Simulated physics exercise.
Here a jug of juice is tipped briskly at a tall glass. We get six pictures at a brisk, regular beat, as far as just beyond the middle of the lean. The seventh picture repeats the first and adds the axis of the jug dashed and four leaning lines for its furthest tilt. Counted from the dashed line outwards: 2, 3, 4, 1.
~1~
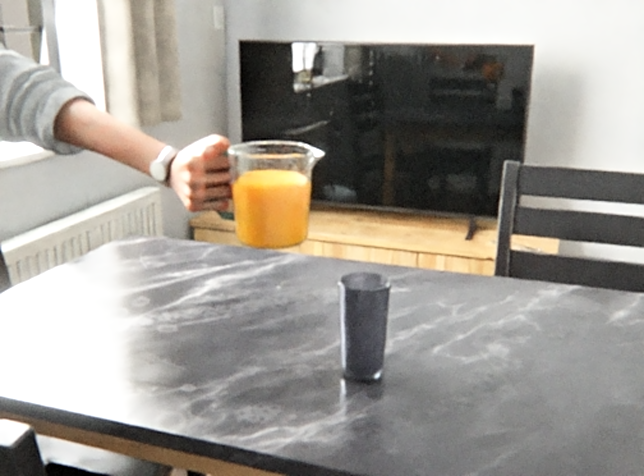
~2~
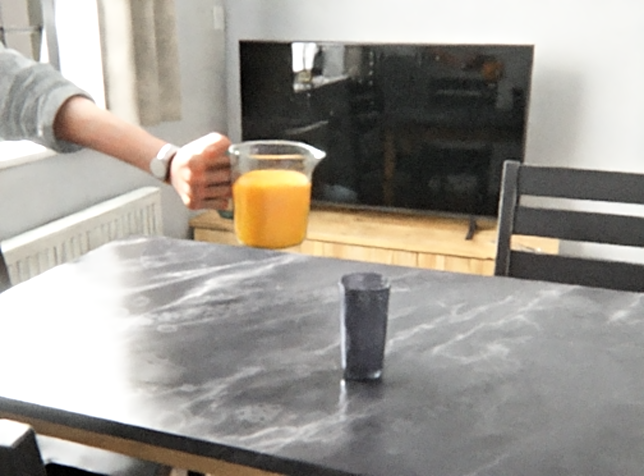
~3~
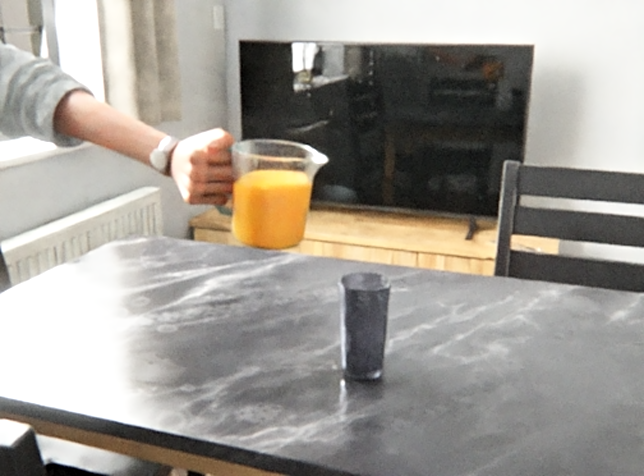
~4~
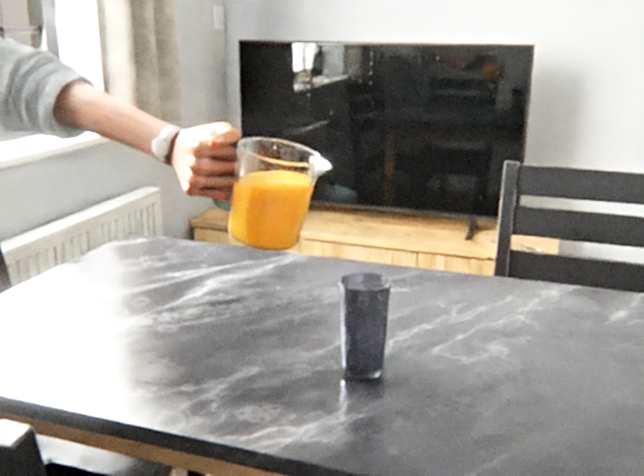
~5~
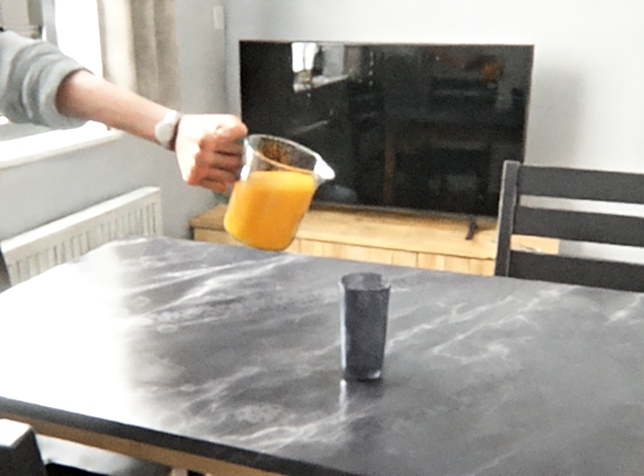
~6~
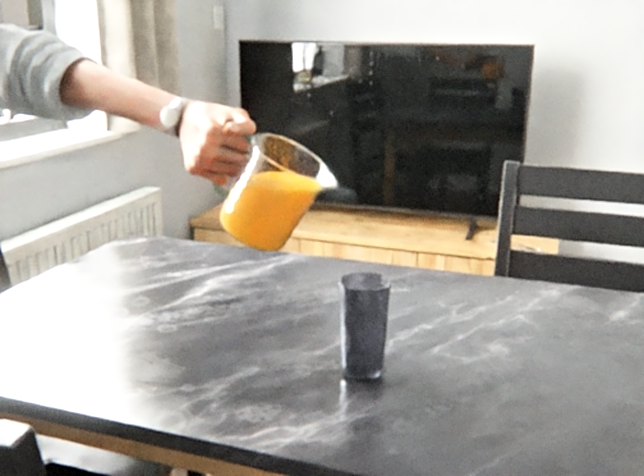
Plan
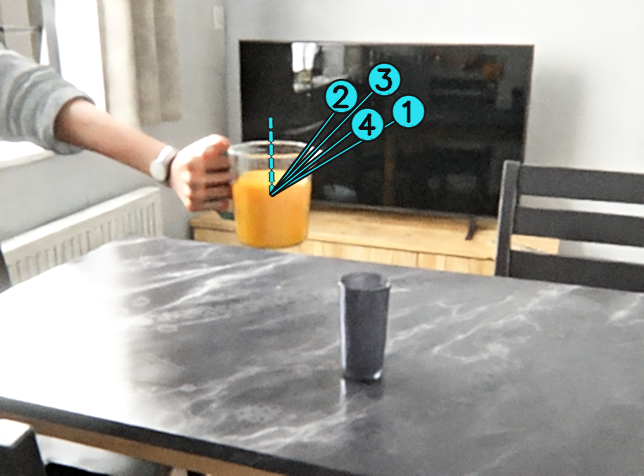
At a dark marbled table, a hand holds up a jug of orange juice, then tilts it rightward near a tall glass.
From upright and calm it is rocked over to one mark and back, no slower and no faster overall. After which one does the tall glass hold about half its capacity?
Use mark 1.
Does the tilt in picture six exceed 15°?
Yes.
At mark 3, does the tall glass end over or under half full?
Under.
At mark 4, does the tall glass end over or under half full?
Under half.
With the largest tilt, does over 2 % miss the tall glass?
No.
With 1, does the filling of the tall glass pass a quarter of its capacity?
Yes, clearly.
On the marked copy, 1 at (394, 121); 2 at (334, 112); 3 at (372, 91); 4 at (351, 131).
If 1 is chosen, the tall glass ends with about 53 % of what it can hold.
If 2 is chosen, the tall glass ends with about 6 % of what it can hold.
If 3 is chosen, the tall glass ends with about 18 % of what it can hold.
If 4 is chosen, the tall glass ends with about 33 % of what it can hold.
